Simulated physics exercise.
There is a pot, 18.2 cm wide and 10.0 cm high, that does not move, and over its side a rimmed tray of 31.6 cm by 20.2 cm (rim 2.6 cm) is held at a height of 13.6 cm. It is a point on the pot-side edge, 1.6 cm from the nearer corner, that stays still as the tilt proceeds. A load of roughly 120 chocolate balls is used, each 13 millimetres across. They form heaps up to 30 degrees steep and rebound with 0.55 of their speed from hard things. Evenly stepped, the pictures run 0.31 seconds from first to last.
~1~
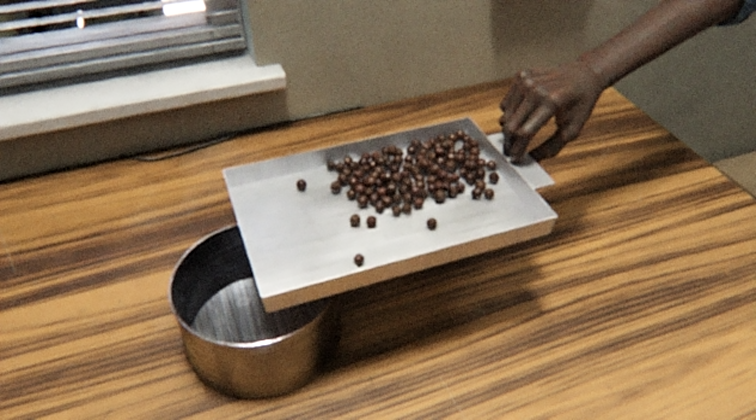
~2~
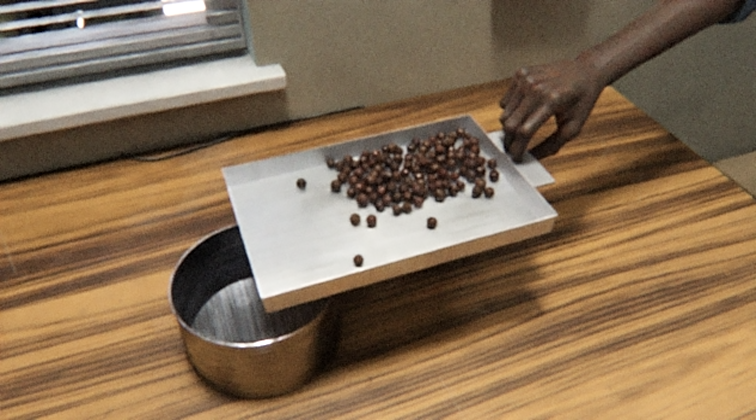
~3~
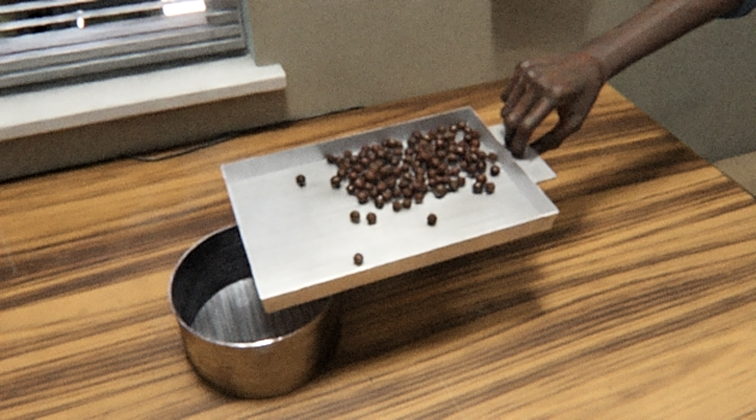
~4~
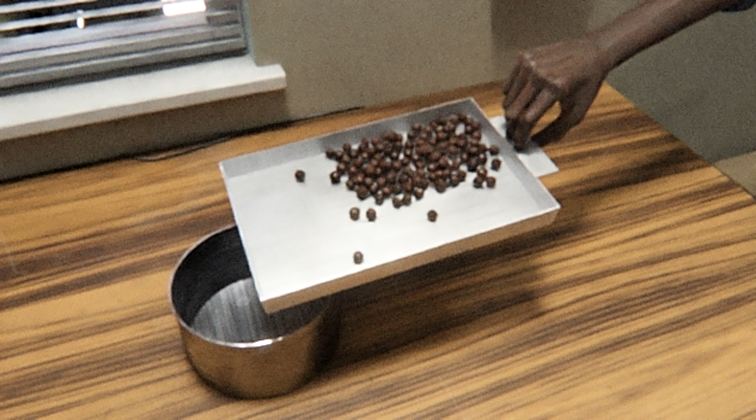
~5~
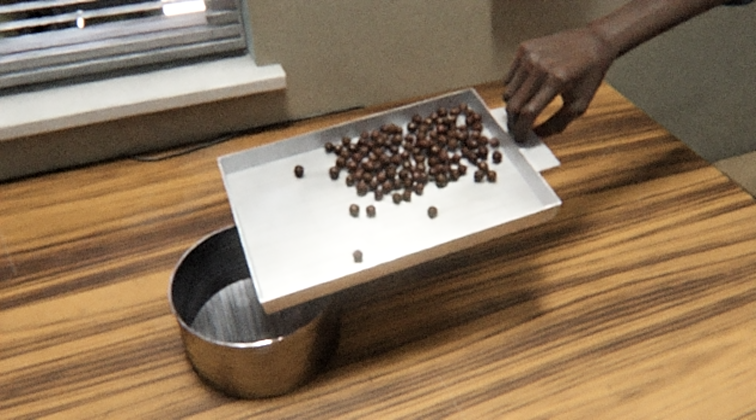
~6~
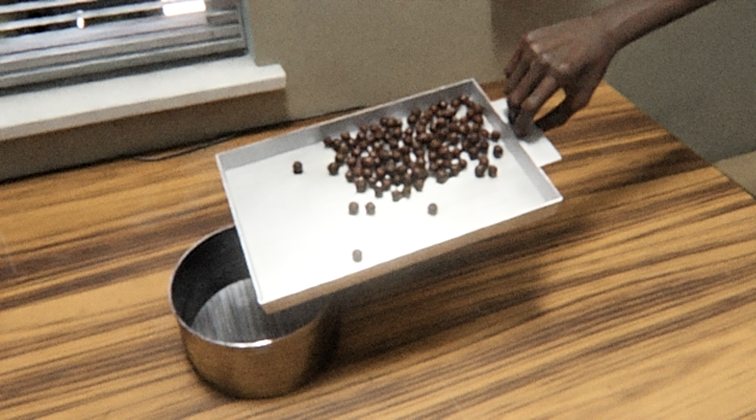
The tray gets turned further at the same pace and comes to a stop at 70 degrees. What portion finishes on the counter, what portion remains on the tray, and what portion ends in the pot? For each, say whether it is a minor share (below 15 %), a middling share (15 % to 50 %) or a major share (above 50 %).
I expect this. Counter - a minor share. Tray - a major share. Pot - a minor share.
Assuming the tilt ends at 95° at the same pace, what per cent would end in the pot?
That comes out at some 0 per cent.
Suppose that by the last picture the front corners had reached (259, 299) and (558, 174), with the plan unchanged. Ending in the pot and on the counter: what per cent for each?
That works out as pot 5 and counter 5.
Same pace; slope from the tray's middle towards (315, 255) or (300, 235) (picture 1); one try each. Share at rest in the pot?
First try: Around 0 percent; second try: Around 5 percent.
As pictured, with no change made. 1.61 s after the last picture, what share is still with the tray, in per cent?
Load share: Around 100%.
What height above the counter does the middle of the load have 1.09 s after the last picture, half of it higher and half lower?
About 20 cm.
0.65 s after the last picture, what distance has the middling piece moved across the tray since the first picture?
It has moved some 14 cm from its start.
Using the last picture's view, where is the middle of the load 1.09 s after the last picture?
Approximately (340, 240) in the last view.
Then, 0.65 s after the last picture, tilt 38 degrees; the tray holds 100 %, the pot 0 %.
Then, 1.09 s after the last picture, tilt 57 degrees; the tray holds 100 %, the pot 0 %.
Then, 1.61 s after the last picture, tilt 70 degrees; the tray holds 100 %, the pot 0 %.
In the end, counter 0 %, tray 100 %, pot 0 %.
